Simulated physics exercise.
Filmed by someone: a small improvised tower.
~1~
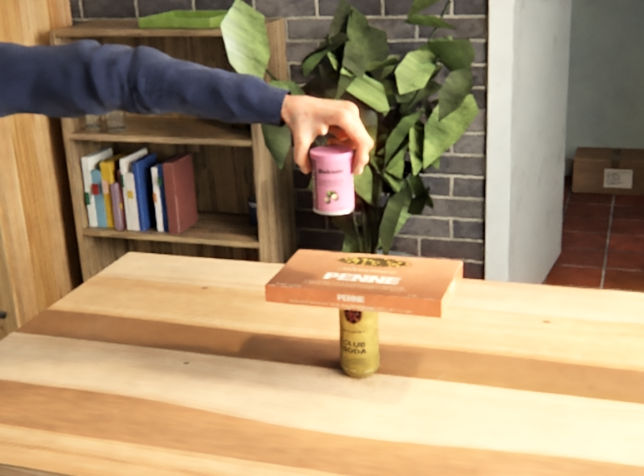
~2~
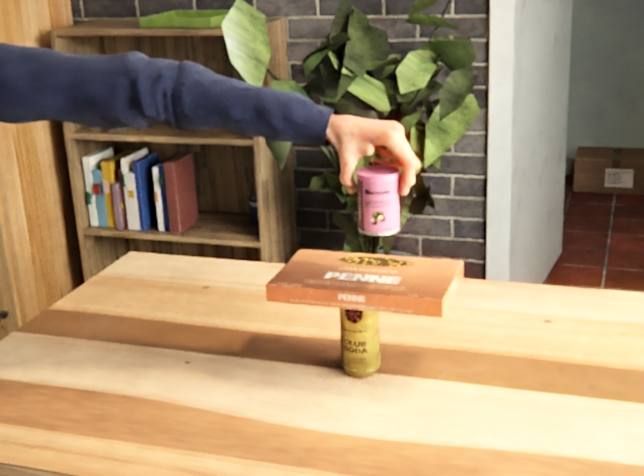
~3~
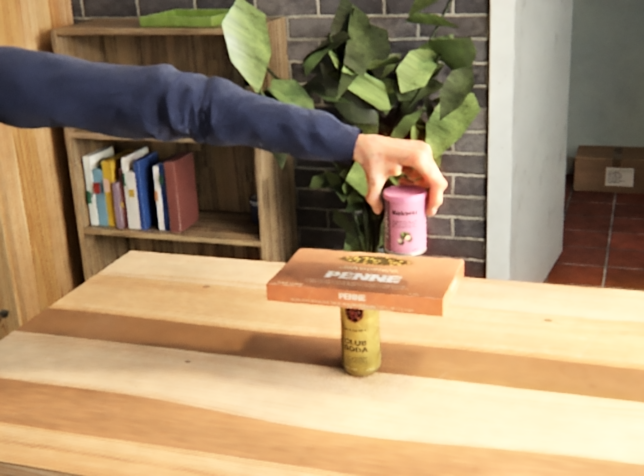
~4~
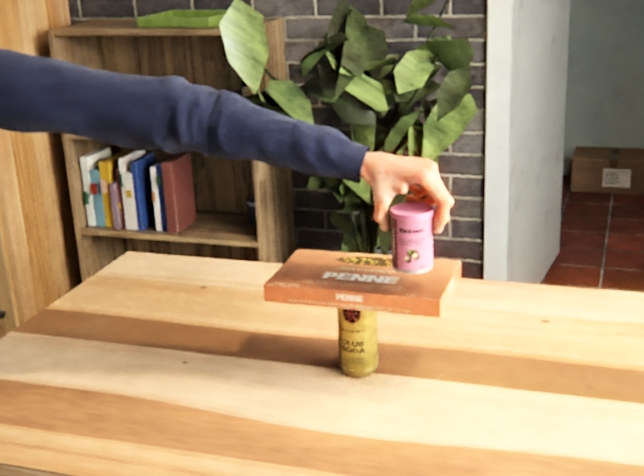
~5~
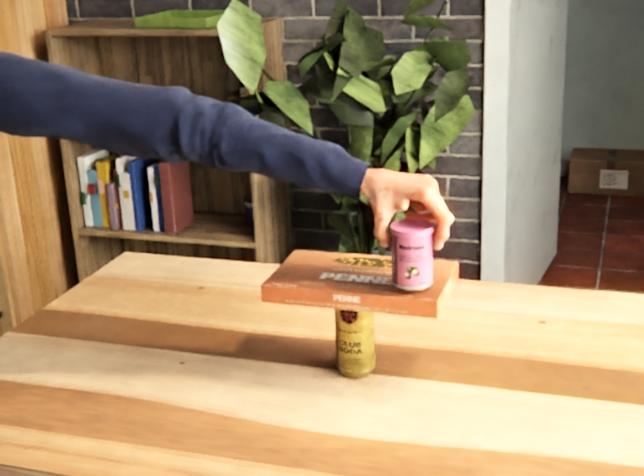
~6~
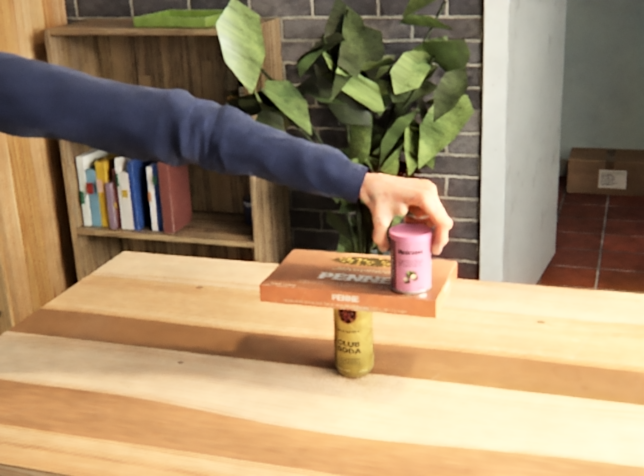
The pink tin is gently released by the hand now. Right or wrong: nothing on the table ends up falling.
Wrong, some of it falls.
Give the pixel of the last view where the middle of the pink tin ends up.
It ends up close to (485, 402).
Then, 0.30 s after the last picture, pink tin now fallen; orange packet tipped 47° from how it was.
Then, 0.40 s after the last picture, orange packet tipped 67° from how it was.
Then, 0.80 s after the last picture, orange packet now fallen; yellow can tipped 33° from how it was.
Then, 0.90 s after the last picture, yellow can now fallen.
At rest, fallen, orange packet, pink tin and yellow can. Seen from the same camera at the end, pink tin near (485, 402). The stack gives way.
